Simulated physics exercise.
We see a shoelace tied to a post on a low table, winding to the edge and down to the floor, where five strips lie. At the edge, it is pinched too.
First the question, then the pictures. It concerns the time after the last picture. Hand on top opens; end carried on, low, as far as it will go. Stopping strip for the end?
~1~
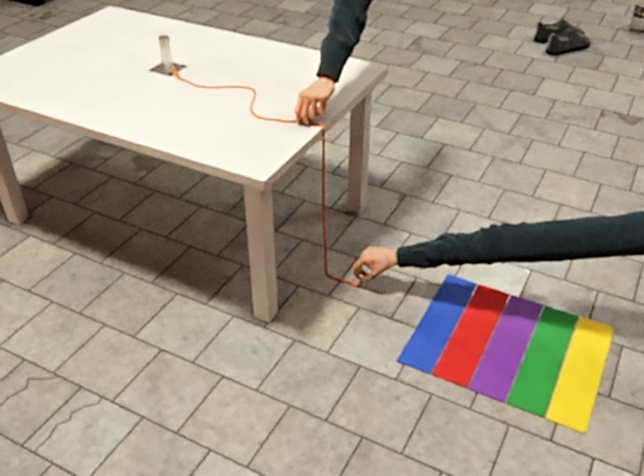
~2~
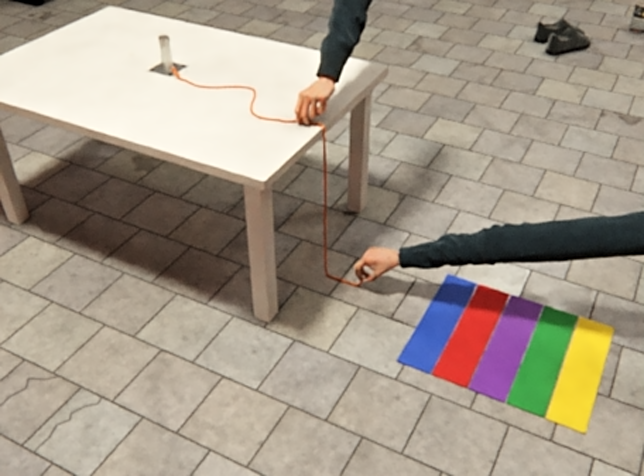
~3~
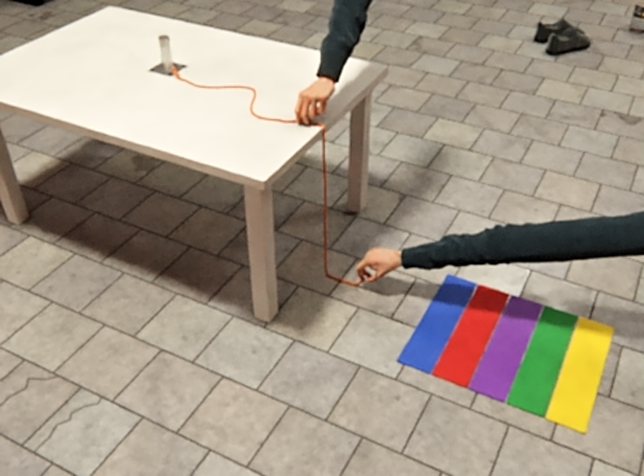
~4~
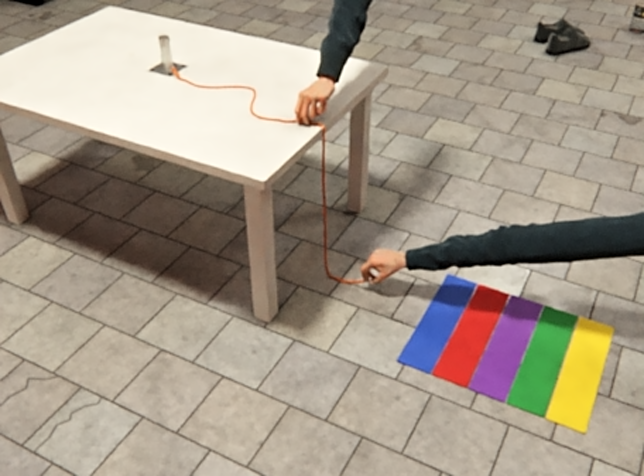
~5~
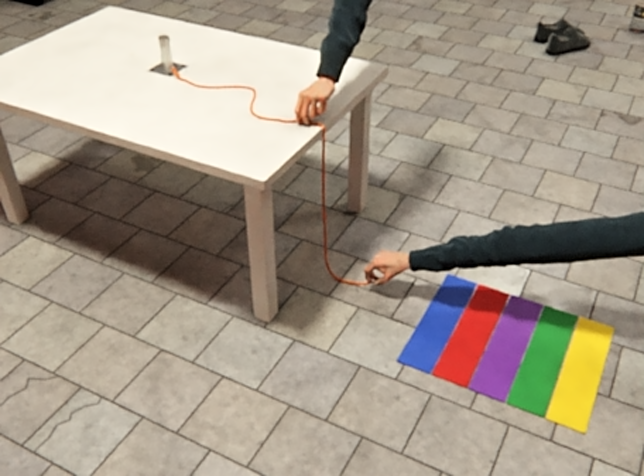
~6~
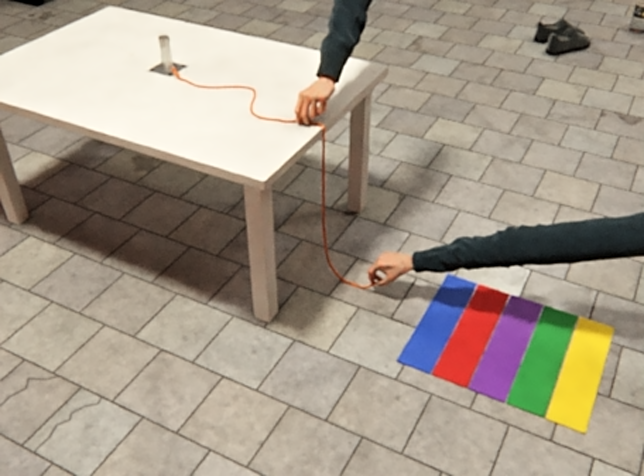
Purple.
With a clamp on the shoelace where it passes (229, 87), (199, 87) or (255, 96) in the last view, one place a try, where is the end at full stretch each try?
Near (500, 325), (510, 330) and (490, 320).
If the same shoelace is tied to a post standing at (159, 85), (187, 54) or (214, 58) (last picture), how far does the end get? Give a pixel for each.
Try by try: (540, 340), (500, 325) and (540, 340).
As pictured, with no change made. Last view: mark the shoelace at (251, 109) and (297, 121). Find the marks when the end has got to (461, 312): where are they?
You'll find the first mark at (286, 111) and the second mark at (327, 140).
A little later, end near (461, 312); over red.
Next, end near (495, 323); over purple.
When it is tight, end near (515, 330); over purple. It gets as far as the purple strip.
